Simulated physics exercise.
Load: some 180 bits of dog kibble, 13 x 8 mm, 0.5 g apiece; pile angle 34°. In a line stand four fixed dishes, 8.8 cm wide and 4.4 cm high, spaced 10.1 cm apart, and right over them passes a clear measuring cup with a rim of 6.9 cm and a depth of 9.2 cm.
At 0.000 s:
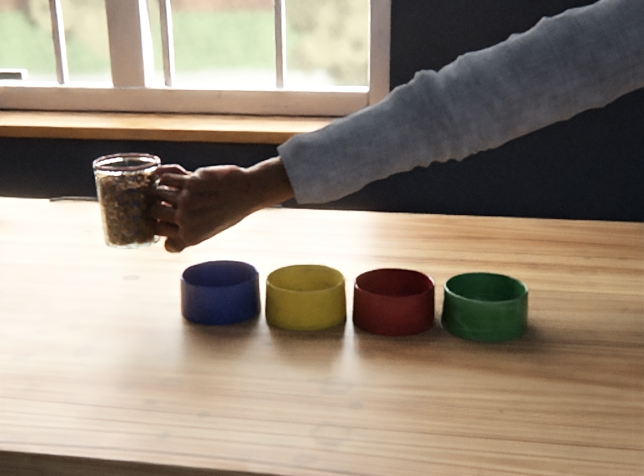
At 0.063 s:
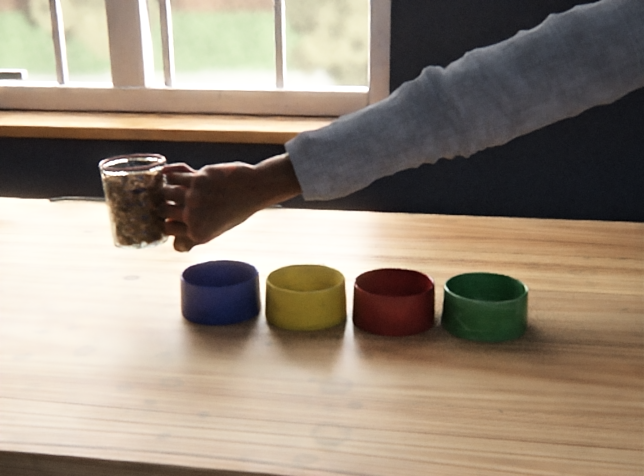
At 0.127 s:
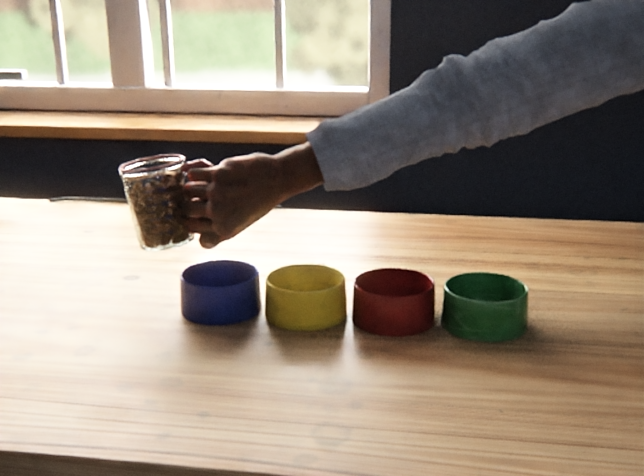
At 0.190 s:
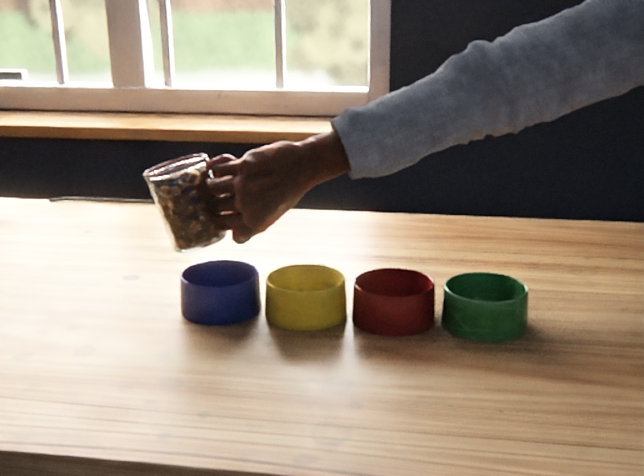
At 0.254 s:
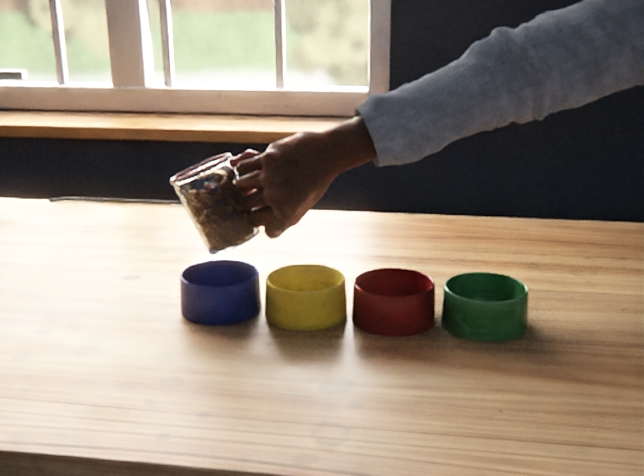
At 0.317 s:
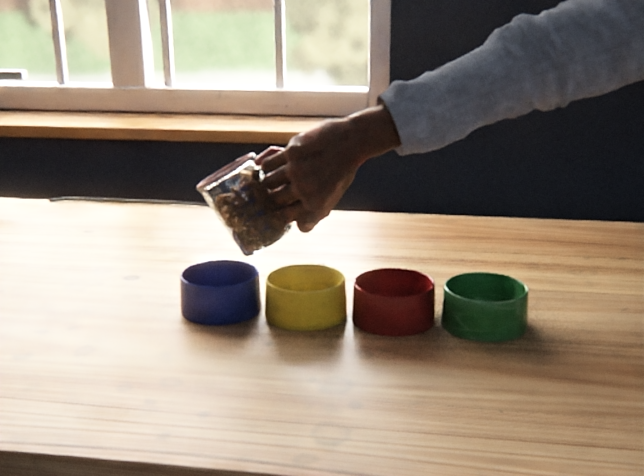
On a wooden table by a window, a hand holds a clear cup of brown kibble upright, up and to the left of four dishes: blue, yellow, red and green. The arm carries the cup rightward, tilting it steadily until it leans at a clear slant above the blue and yellow dishes, the pieces still inside.
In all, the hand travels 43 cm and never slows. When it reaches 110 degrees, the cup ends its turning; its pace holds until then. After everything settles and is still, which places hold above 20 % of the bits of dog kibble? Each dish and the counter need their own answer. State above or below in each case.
In the end red: Within a fifth. Blue: Within a fifth. Green: Beyond a fifth. Yellow: Within a fifth. Counter: Within a fifth.
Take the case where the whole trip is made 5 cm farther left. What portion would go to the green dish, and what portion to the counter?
Shares - green 0 / counter 0.
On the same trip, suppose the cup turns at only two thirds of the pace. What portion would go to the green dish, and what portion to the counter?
I'd say green ends at 80 while the counter ends at 10.
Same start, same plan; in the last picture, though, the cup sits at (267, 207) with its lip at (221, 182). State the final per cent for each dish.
Kept per dish: Red = 0, blue = 0, green = 90, yellow = 0.
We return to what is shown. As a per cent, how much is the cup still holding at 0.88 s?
100 %.
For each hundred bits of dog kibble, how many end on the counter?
Around 10 percent, I'd guess.
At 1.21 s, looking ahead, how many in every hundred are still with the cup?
Roughly 75 per cent of the load.
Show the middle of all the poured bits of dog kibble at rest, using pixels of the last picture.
Resting centre estimate: Around (477, 305).
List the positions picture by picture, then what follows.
Cup at (130, 202), tilt 0 degrees, lip at (97, 161), moved 0.0 cm; middle of the pieces at (134, 211); blue dish at (220, 273); yellow dish at (306, 278); red dish at (394, 282); green dish at (486, 287), in the first frame.
Cup at (137, 202), tilt 2 degrees, lip at (103, 162), moved 0.9 cm; middle of the pieces at (142, 211), in the second frame.
Cup at (160, 203), tilt 8 degrees, lip at (123, 166), moved 3.6 cm; middle of the pieces at (166, 212), in the third frame.
Cup at (188, 204), tilt 15 degrees, lip at (147, 172), moved 7.0 cm; middle of the pieces at (195, 212), in the fourth frame.
Cup at (218, 205), tilt 23 degrees, lip at (173, 178), moved 10.4 cm; middle of the pieces at (226, 213), in the fifth frame.
Cup at (247, 206), tilt 30 degrees, lip at (200, 185), moved 13.7 cm; middle of the pieces at (256, 213); blue dish at (220, 273); yellow dish at (306, 278); red dish at (394, 282); green dish at (486, 287). Its pace works out near 115 degrees a second; the hand travels 53 cm a second, in the sixth frame.
After 0.65 s, tilt 69 degrees; cup holds 100 %.
Then, at 0.88 s, tilt 96 degrees; cup holds 100 %.
After 1.21 s, tilt 110 degrees; cup holds 75 %, green 25 %.
In the end, at 3.3 s, red 0 %, blue 0 %, green 85 %, yellow 0 %, counter 10 %, cup 5 %.
